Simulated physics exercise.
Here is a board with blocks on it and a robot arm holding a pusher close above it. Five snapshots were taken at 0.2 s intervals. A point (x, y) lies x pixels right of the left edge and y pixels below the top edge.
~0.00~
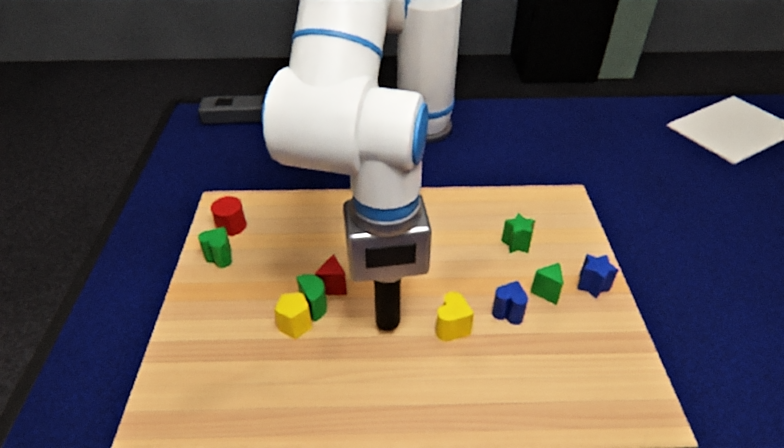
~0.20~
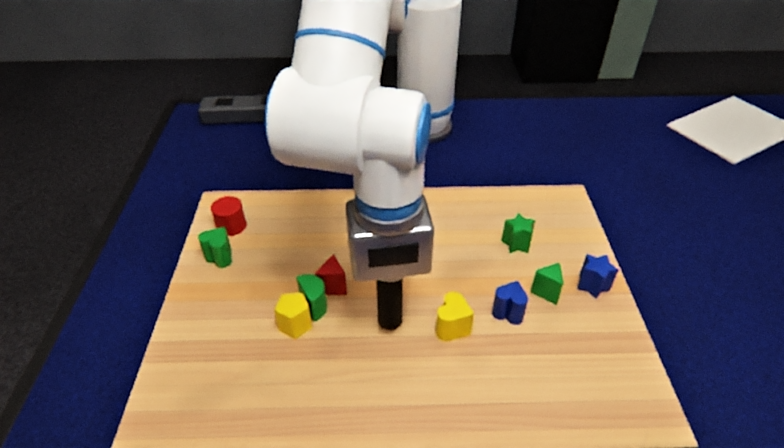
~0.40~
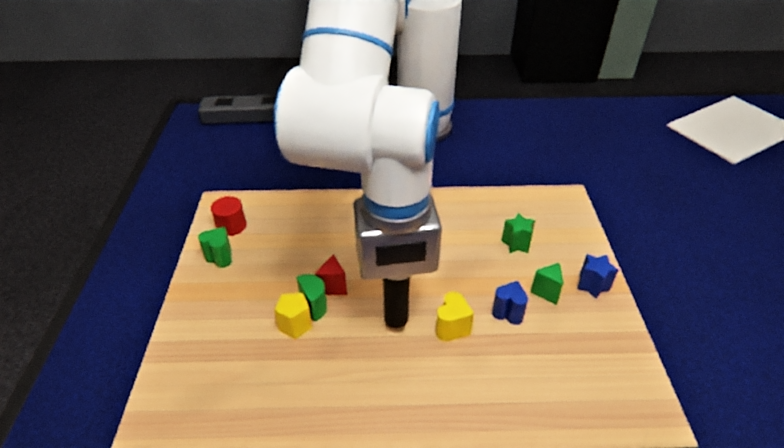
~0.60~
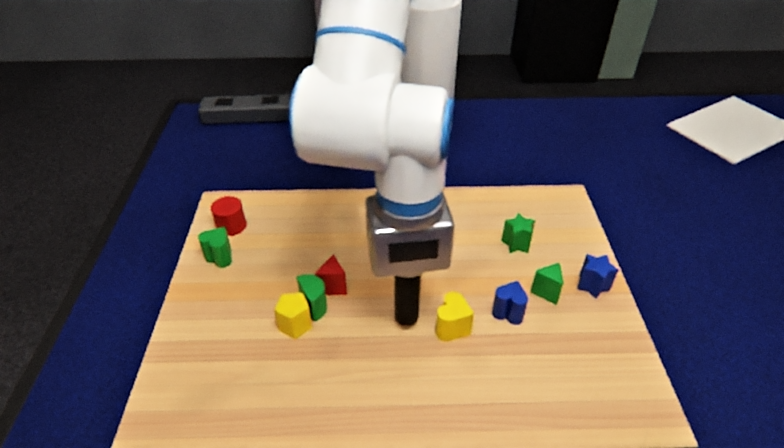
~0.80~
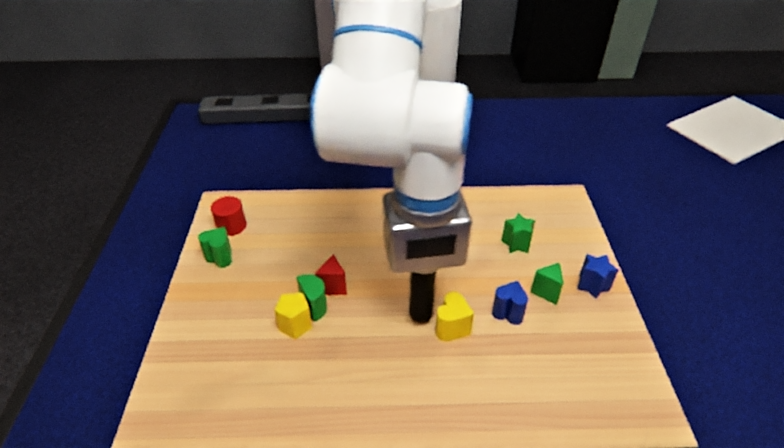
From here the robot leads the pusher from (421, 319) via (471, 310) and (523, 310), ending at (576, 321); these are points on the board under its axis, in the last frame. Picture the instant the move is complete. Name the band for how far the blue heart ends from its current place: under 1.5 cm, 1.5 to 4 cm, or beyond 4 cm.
Shift: Over 4 cm.
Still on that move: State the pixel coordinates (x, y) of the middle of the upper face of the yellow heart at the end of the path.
Its top centre lands on (473, 309).
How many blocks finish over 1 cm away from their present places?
It will shift two blocks.
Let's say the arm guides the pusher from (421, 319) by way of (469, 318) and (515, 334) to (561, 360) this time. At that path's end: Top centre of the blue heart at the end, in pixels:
For the centre of its top, I'd go with (530, 292).
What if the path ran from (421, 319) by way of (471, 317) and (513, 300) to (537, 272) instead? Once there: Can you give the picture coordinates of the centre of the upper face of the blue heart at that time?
In the picture, it is at (547, 288).
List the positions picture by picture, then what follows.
In the first picture, pusher tip (388, 321); block tops, yellow heart (455, 307); blue heart (513, 292); green three-sided block (553, 272).
In the second picture, pusher (390, 320); blocks unchanged.
In the third picture, pusher (396, 319); blocks unchanged.
In the fourth picture, pusher (407, 316); blocks unchanged.
In the fifth picture, pusher (421, 313); yellow heart (455, 307); blue heart (513, 292); green three-sided block (553, 272).
On the path given first. One third of the way, pusher (473, 304); yellow heart (473, 309), turned 65° clockwise.
Two thirds of the way, pusher (524, 305); yellow heart (473, 309), turned 65° clockwise; blue heart (558, 299), turned 25° clockwise.
At the end, pusher (578, 315); yellow heart (473, 309), turned 65° clockwise; blue heart (606, 319), turned 80° clockwise; green three-sided block in place.
